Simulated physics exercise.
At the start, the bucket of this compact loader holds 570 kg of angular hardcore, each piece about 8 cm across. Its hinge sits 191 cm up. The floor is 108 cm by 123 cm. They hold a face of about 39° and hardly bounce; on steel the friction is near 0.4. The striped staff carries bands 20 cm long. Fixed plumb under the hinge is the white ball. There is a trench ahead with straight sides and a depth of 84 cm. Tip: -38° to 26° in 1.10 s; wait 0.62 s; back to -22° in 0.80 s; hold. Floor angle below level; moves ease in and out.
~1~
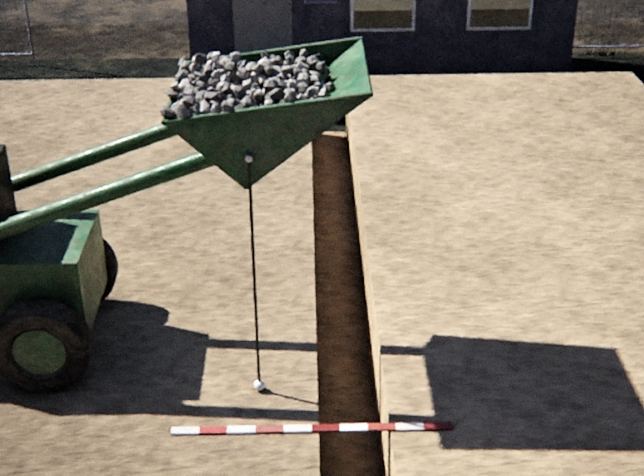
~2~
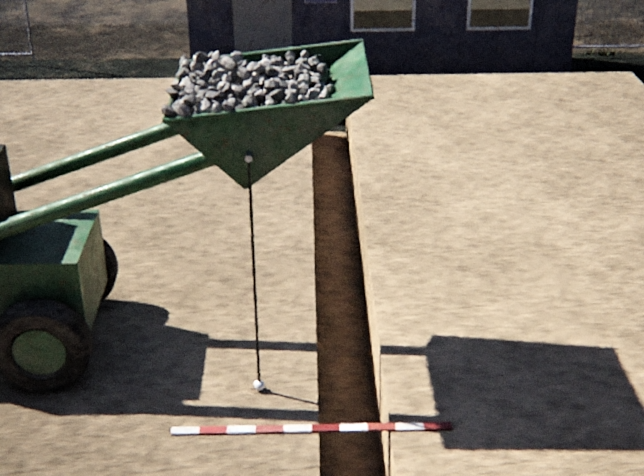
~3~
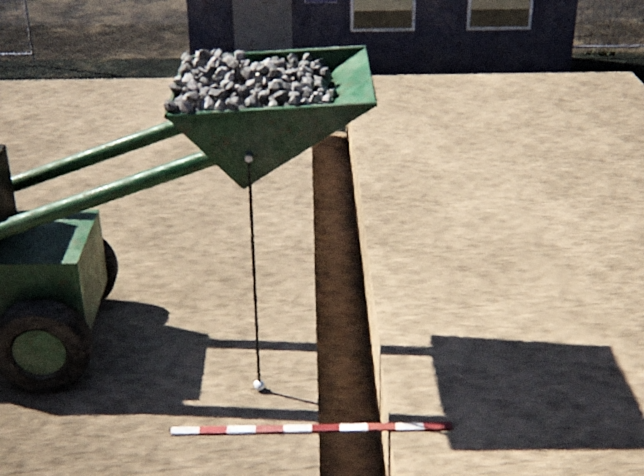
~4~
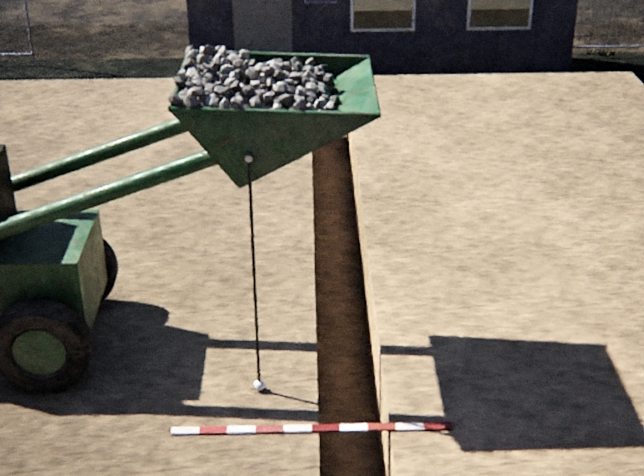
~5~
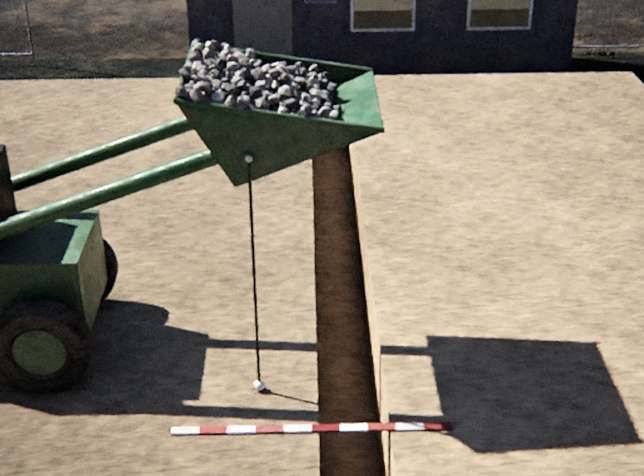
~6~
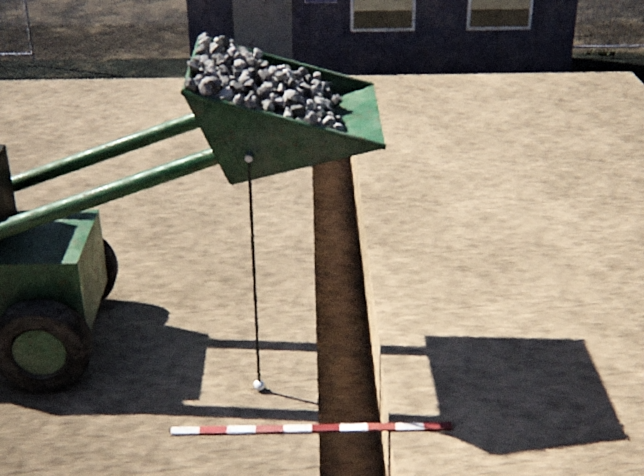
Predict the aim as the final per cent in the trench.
The final share is about 0 per cent.
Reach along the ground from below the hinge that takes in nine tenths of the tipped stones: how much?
It's roughly 200 cm in front of the hinge.
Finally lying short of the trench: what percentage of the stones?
Roughly 0 percent of it.
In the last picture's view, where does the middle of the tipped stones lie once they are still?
About (447, 336).
A little later the floor is at 16°; 100 % in the bucket; the foremost stones are at (339, 167).
Then the floor is at 26°; 96 % in the bucket, 4 % in the trench; the foremost stones are at (383, 228).
Later still the floor is at -22°; 33 % in the bucket, 2 % in the trench, 65 % past the trench; the foremost stones are at (609, 348).
In the end the floor is at -22°; 33 % in the bucket, 2 % in the trench, 64 % past the trench; the foremost stones are at (609, 349).
